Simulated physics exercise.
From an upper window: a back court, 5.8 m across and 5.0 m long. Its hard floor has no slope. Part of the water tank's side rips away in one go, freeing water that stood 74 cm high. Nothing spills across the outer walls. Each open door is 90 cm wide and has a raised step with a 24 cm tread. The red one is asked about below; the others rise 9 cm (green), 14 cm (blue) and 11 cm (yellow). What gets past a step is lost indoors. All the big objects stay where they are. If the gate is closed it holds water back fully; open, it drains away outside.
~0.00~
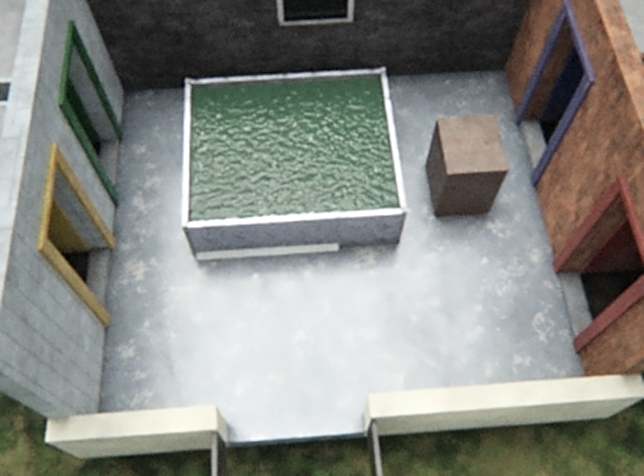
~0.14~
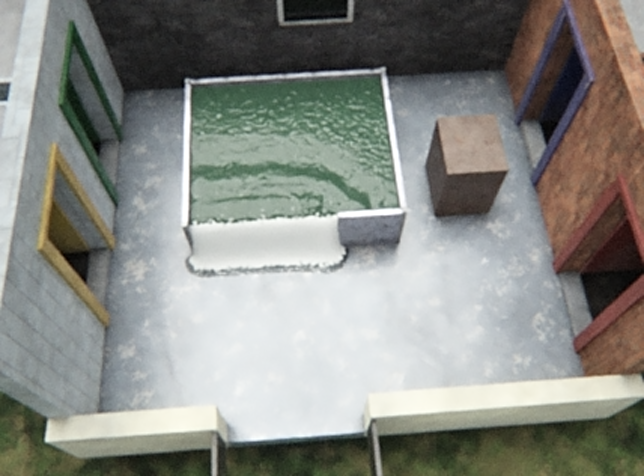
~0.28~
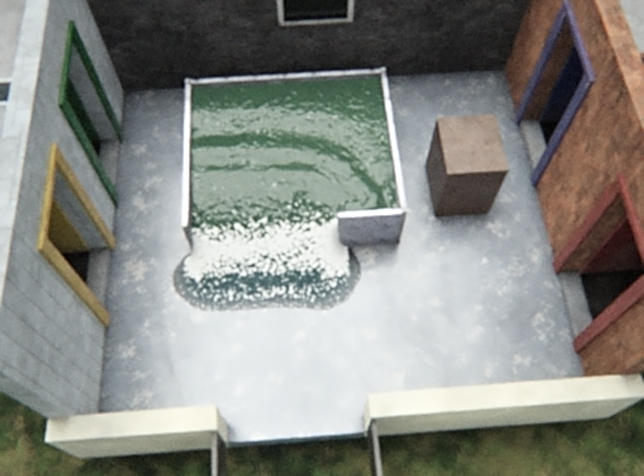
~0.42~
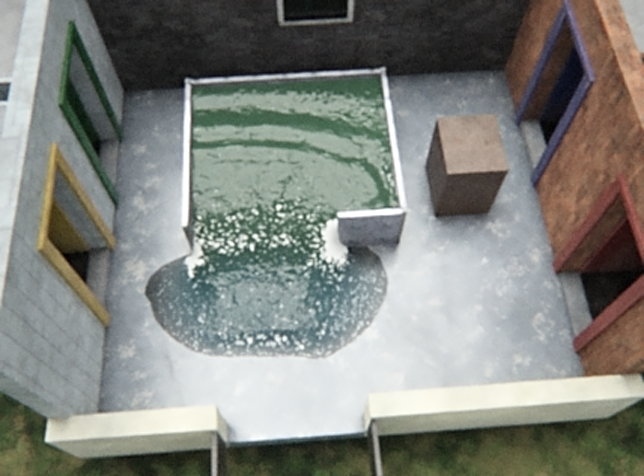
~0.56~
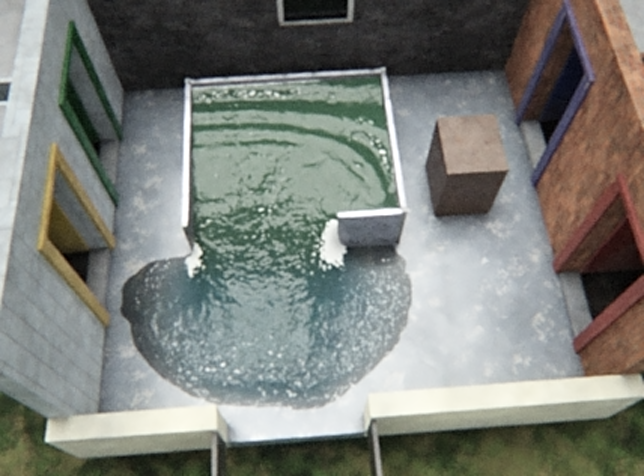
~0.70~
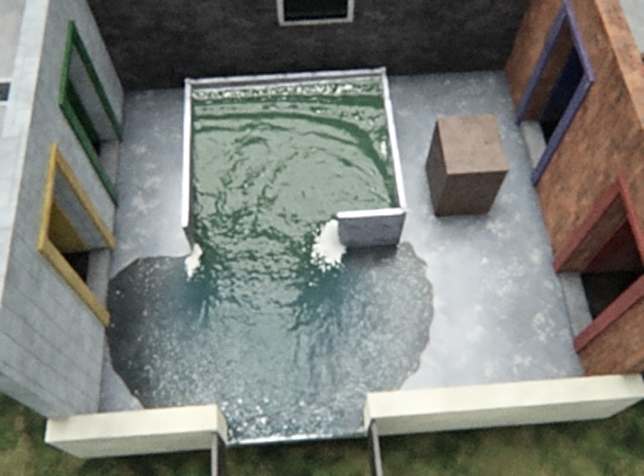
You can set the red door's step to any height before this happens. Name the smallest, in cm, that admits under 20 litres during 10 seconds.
Close to 7.5 cm is just enough.
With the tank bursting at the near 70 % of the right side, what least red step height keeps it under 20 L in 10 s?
Then roughly 23 cm.
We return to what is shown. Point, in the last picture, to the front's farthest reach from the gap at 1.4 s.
Around (513, 399).
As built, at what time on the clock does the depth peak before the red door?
At about 3.0 s.
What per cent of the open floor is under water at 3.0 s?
About 60 per cent.
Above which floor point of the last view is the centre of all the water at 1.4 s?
Around (280, 226).
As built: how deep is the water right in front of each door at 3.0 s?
In cm: Green 5, red 11, blue 0, yellow 17.
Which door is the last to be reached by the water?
The blue one.
After 1.4 s water covers 40 % of the floor, deepest (46 cm) near (114, 429); it has not reached the red door.
After 3.0 s water covers 60 % of the floor, deepest (34 cm) near (98, 430); 11 cm at the red door, 2 litres in over its 7 cm step.
After 10.0 s water covers 95 % of the floor, deepest (13 cm) near (388, 83); 7 cm at the red door, 21 litres in over its 7 cm step.
At the red door as built, the water arrived by 2.4 s and peaked near 11 cm at 3.0 s.
With a step of 6.5 cm, 26 litres would have come in within the 10 s; with 9 cm, 6 litres. So under 20 litres takes about 7.5 cm.
